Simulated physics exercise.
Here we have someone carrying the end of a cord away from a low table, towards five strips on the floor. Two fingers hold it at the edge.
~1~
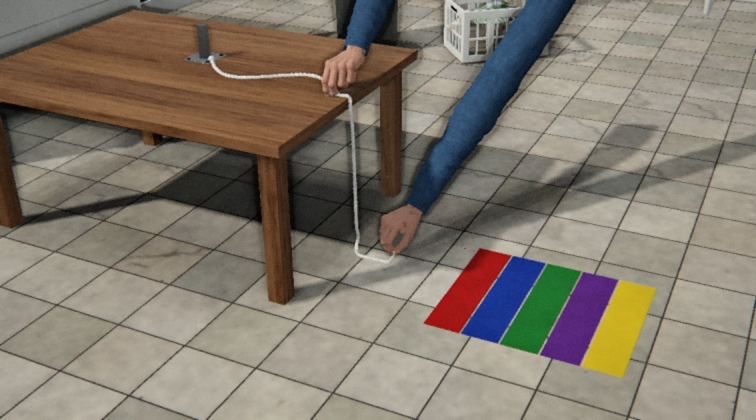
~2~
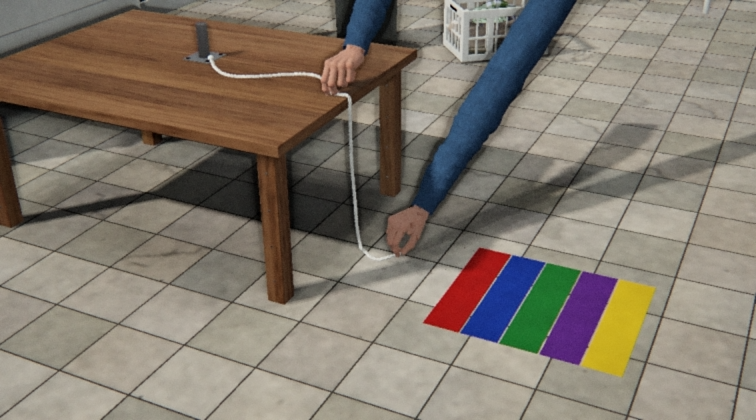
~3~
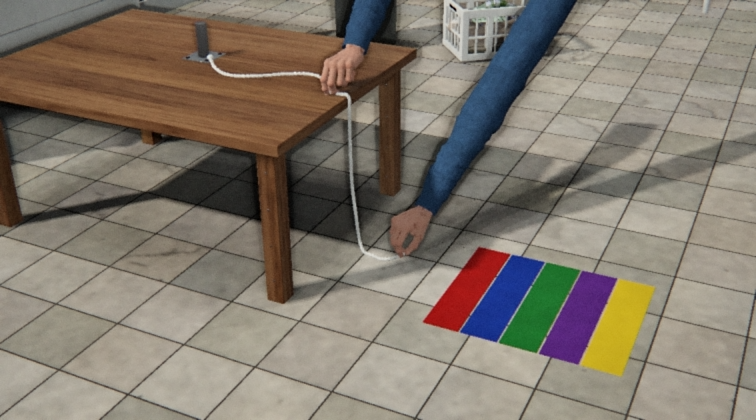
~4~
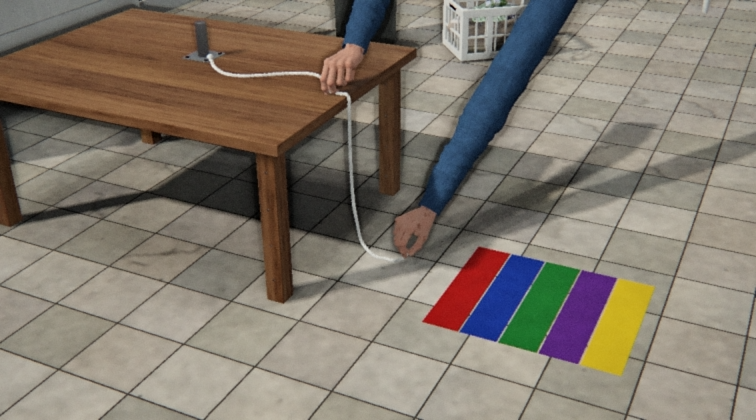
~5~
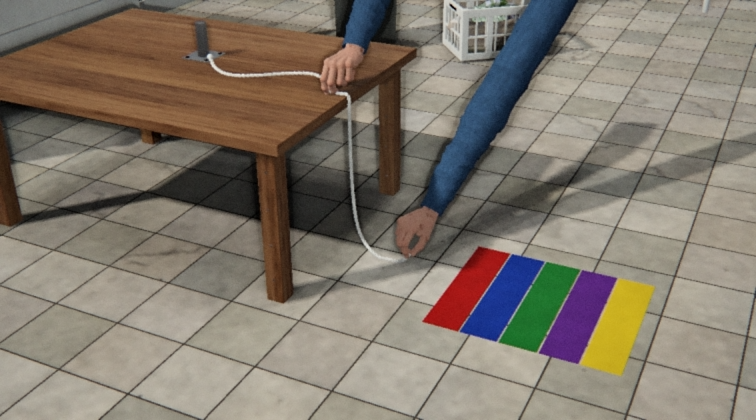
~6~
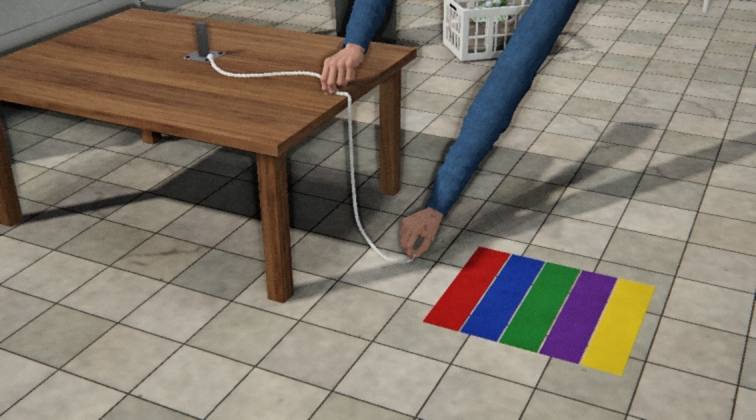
A hand low to the floor drew the end of a white cord slowly a short way right, toward five coloured strips, while another hand stayed at the wooden table's edge, holding the cord there.
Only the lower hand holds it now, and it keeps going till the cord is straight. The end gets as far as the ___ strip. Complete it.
The end gets as far as the green strip.
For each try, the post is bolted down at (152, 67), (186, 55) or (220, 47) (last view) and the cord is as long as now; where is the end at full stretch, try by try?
Try by try, around (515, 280), (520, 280) and (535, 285).
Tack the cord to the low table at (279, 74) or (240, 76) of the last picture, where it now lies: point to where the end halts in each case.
Try one ends near (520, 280), try two near (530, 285).
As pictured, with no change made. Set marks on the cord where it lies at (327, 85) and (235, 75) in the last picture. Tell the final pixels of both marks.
First near (355, 94), second near (263, 69).
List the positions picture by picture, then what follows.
In the first frame, end (394, 252); red (452, 313); blue (489, 323); green (528, 333); purple (568, 343); yellow (609, 354).
In the second frame, end (400, 253); cord through (214, 67) (263, 77) (325, 82) (350, 115) (353, 180) (359, 241).
In the third frame, end (404, 254).
In the fourth frame, end (408, 254); cord through (214, 66) (262, 76) (324, 81) (349, 114) (352, 179) (361, 240).
In the fifth frame, end (410, 254).
In the sixth frame, end (414, 255); cord through (214, 66) (263, 75) (324, 80) (350, 114) (353, 179) (368, 240).
Early on, end near (484, 272); over red.
Midway, end near (524, 282); over blue.
At the end of the slack, end near (548, 288); over green. It halts on the green strip.
